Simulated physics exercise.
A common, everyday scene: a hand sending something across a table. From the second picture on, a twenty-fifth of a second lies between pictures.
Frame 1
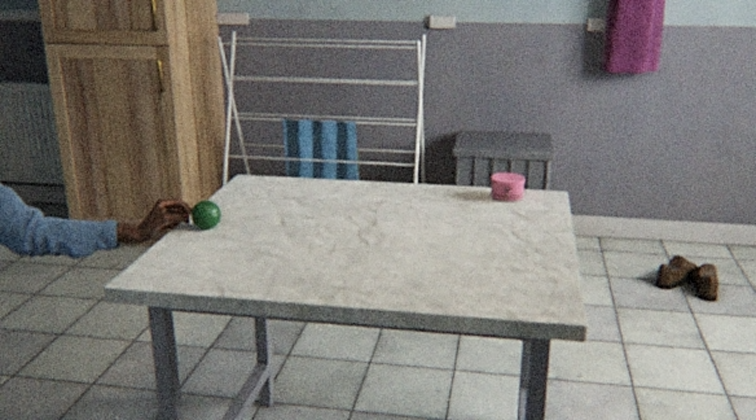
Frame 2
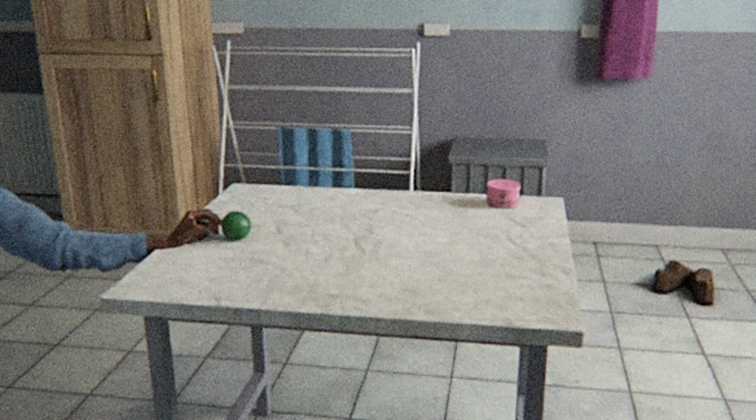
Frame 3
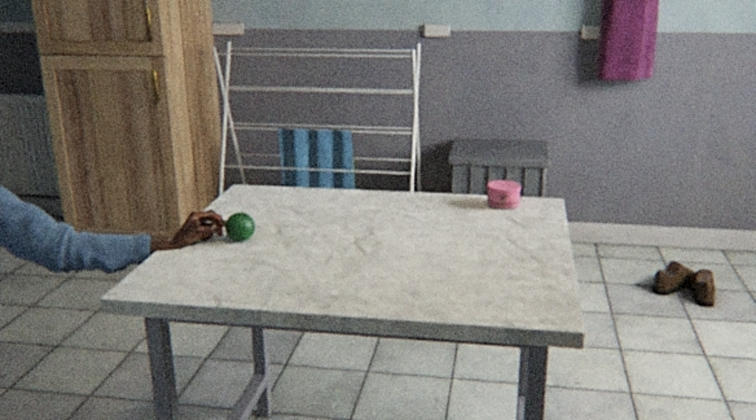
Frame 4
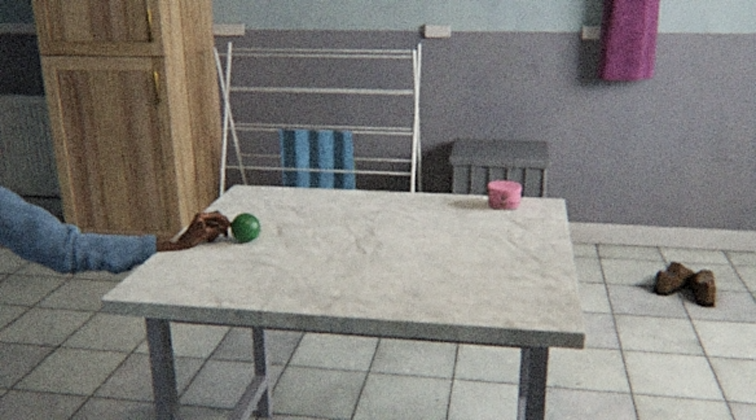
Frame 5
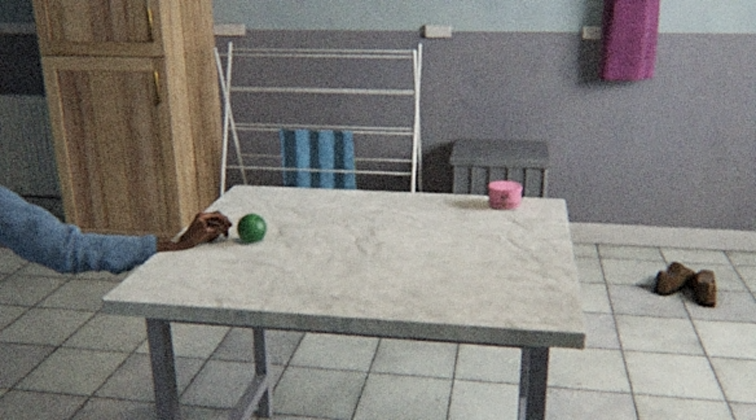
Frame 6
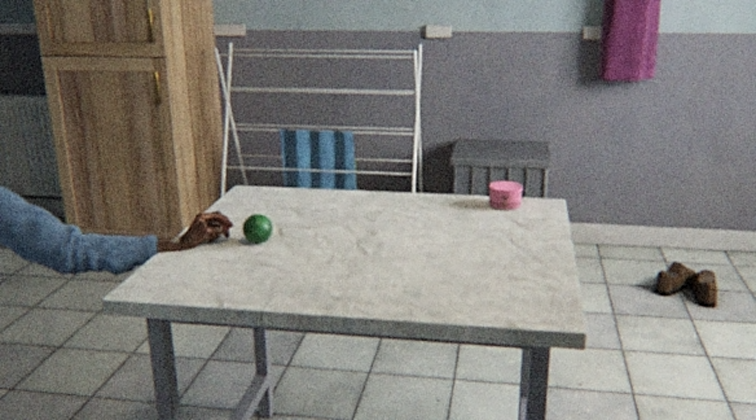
The video shows a hand at the left edge of a pale table pushing a green ball to the right, then staying nearly still as the ball rolls slowly away from its fingers, while a pink container sits near the far edge.
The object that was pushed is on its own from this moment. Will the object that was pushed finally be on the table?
Yes, it stays up there.
Then, 0.20 s later than the last frame, green ball moved about its own width near (282, 230).
Then, 0.40 s later than the last frame, green ball moved well along near (302, 231).
Then, 0.80 s later than the last frame, green ball moved well along near (329, 233).
When it is over, moved from the start, green ball. End places, in pixels of the last picture, green ball near (339, 233).
